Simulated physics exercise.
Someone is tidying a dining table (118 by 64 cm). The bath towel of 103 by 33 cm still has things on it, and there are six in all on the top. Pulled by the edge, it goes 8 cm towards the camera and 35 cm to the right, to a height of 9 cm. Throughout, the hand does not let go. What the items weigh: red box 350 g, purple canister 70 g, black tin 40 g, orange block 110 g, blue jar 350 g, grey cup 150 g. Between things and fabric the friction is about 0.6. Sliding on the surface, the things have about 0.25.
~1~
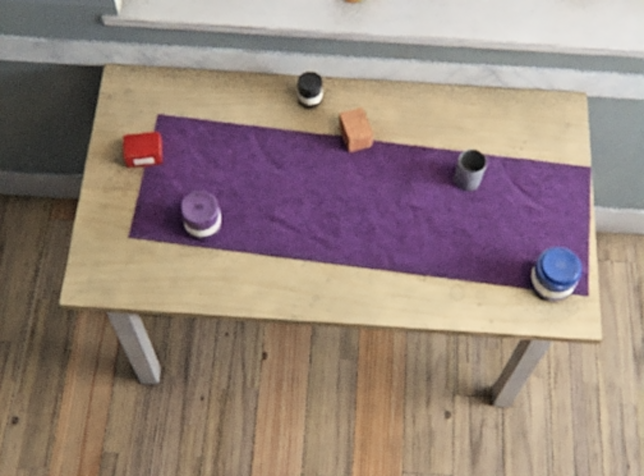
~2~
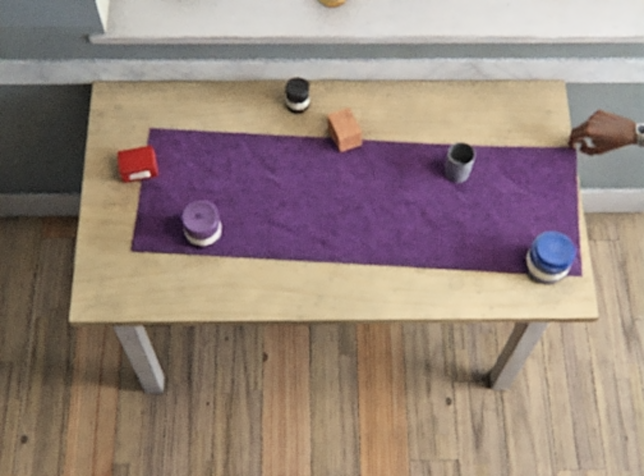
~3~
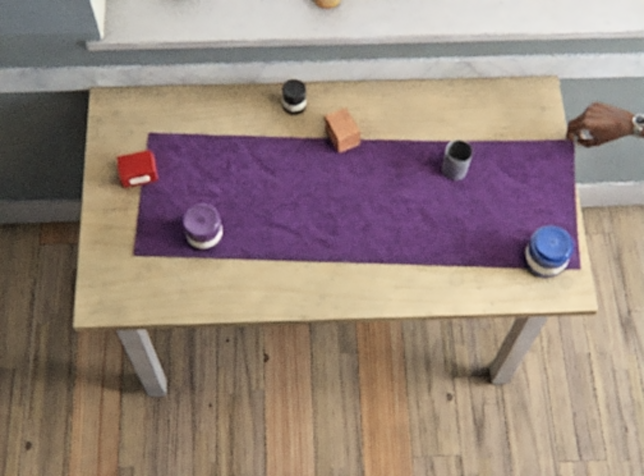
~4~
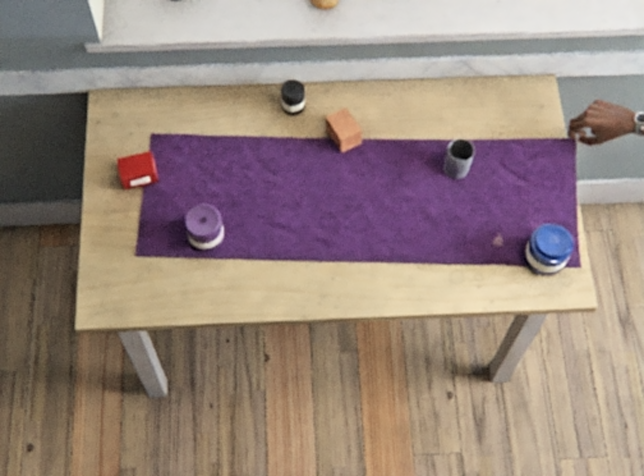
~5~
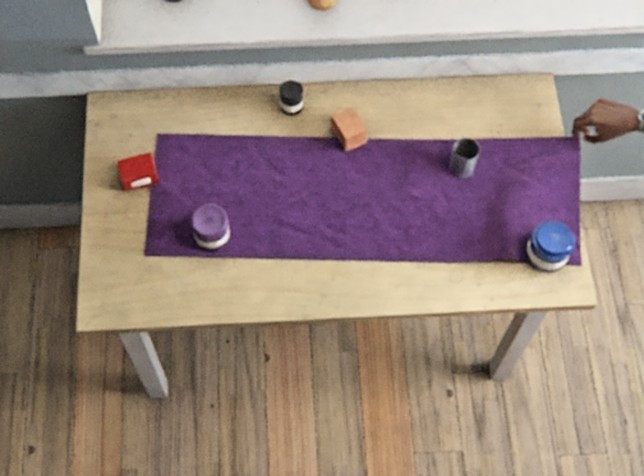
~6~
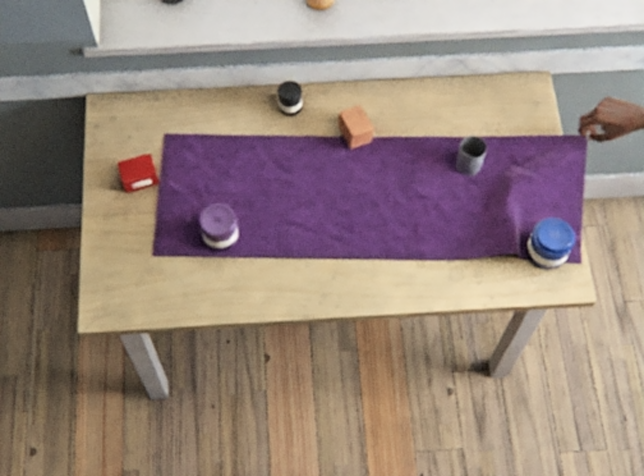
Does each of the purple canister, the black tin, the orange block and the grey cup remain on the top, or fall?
Purple canister: Falls; black tin: Remains; orange block: Falls; grey cup: Falls.
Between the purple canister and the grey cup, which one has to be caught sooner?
First goes the grey one.
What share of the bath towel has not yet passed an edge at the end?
I'd estimate close to 0 per cent.
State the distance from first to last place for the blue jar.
Blue jar over the edge.
Next, 90 % of the bath towel is still over the top; grey cup 14 cm off its start, orange block 14 cm off its start, purple canister 13 cm off its start.
Then, 80 % of the bath towel is still over the top; grey cup 26 cm off its start, orange block 26 cm off its start, purple canister 24 cm off its start.
After that, 70 % of the bath towel is still over the top; grey cup 37 cm off its start at (604, 153), orange block 36 cm off its start at (482, 105), purple canister 33 cm off its start at (344, 187).
Later, 60 % of the bath towel is still over the top; grey cup over the edge, orange block 45 cm off its start, purple canister 43 cm off its start.
At the end, 0 % of the bath towel is still over the top; purple canister over the edge, orange block over the edge, grey cup over the edge, black tin 9 cm off its start at (320, 75).
